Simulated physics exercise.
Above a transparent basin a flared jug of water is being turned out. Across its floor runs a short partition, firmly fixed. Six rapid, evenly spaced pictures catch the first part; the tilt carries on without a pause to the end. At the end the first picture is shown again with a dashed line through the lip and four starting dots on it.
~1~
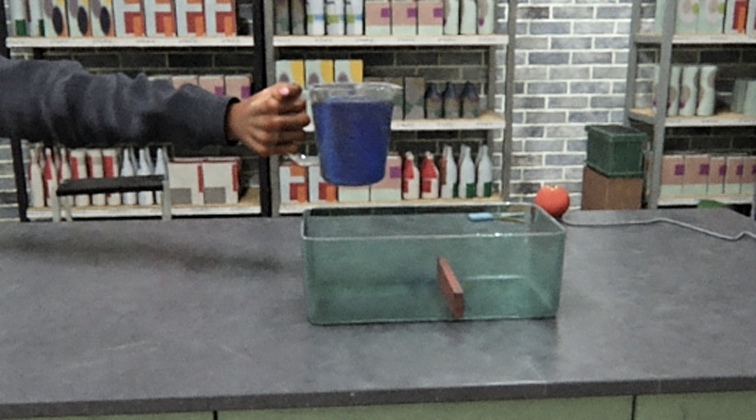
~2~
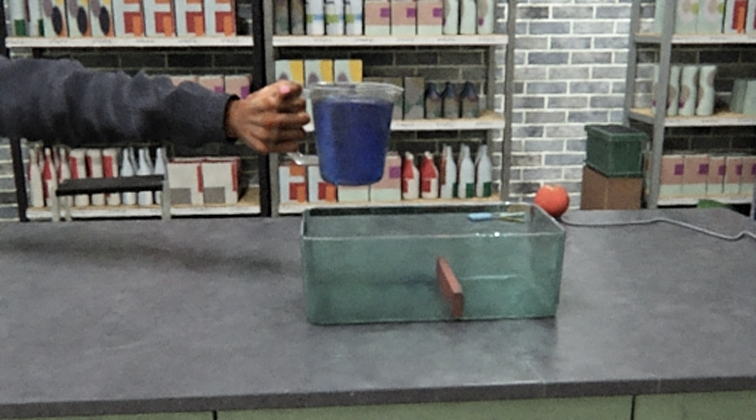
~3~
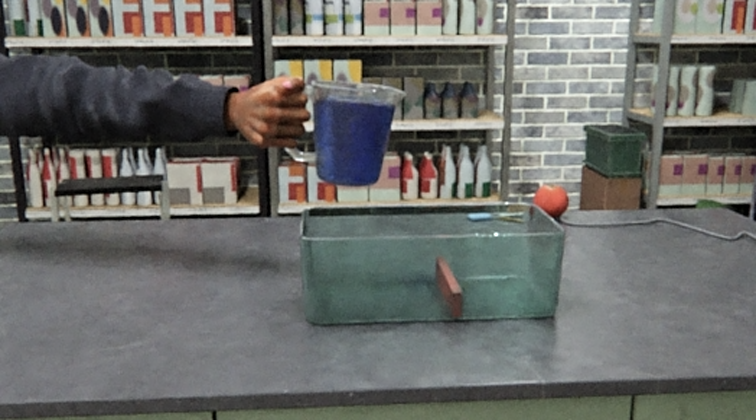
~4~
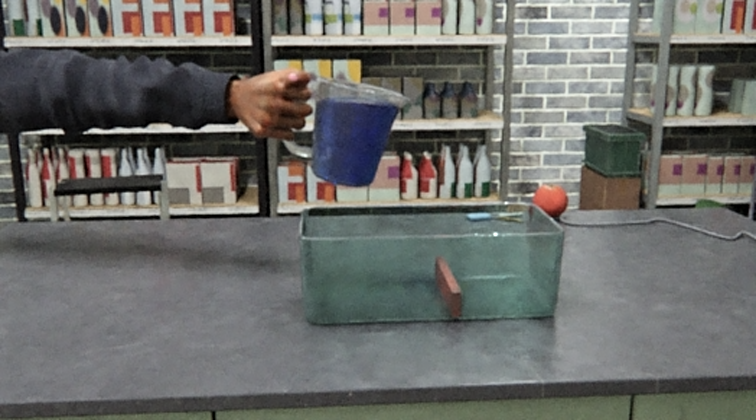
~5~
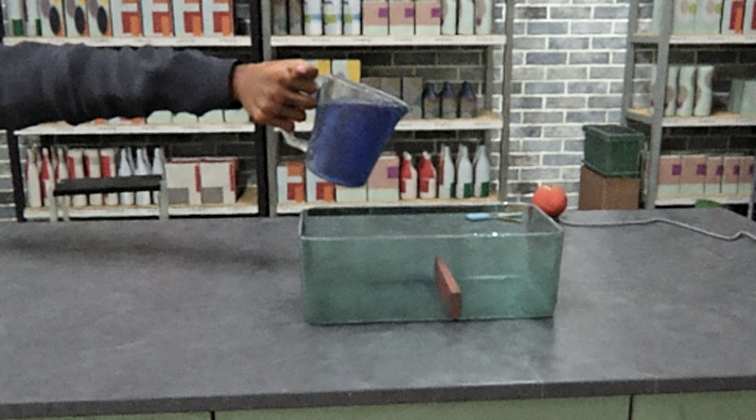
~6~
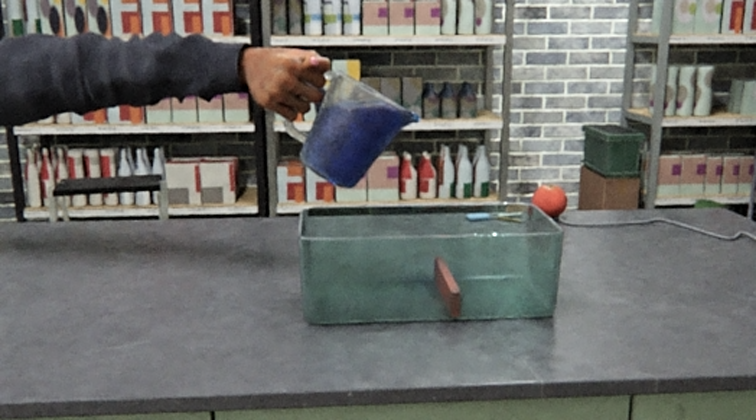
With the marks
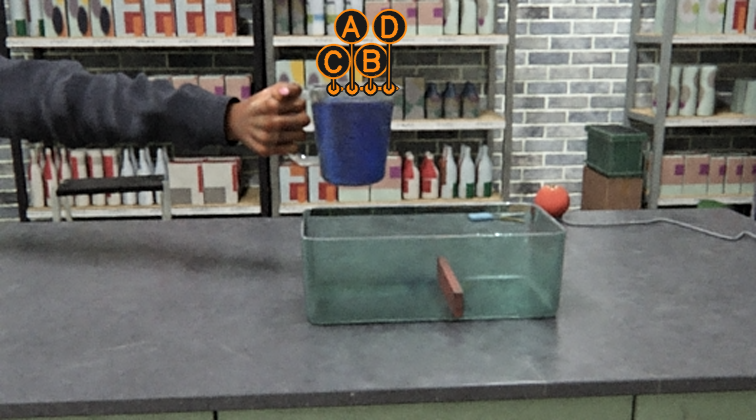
Hand holding a clear jug of blue liquid above a transparent basin, gradually tilting it rightward until liquid reaches the lip.
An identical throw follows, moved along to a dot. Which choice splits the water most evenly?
Take D.
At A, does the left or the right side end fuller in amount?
The left one.
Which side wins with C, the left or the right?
The left one.
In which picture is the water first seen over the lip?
Picture 6.
In orange, A at (352, 88); B at (370, 88); C at (333, 89); D at (388, 88).
If A is chosen, about 88 % ends left of the wall and 10 % right of it.
If B is chosen, about 91 % ends left of the wall and 7 % right of it.
If C is chosen, about 90 % ends left of the wall and 8 % right of it.
If D is chosen, about 58 % ends left of the wall and 41 % right of it.
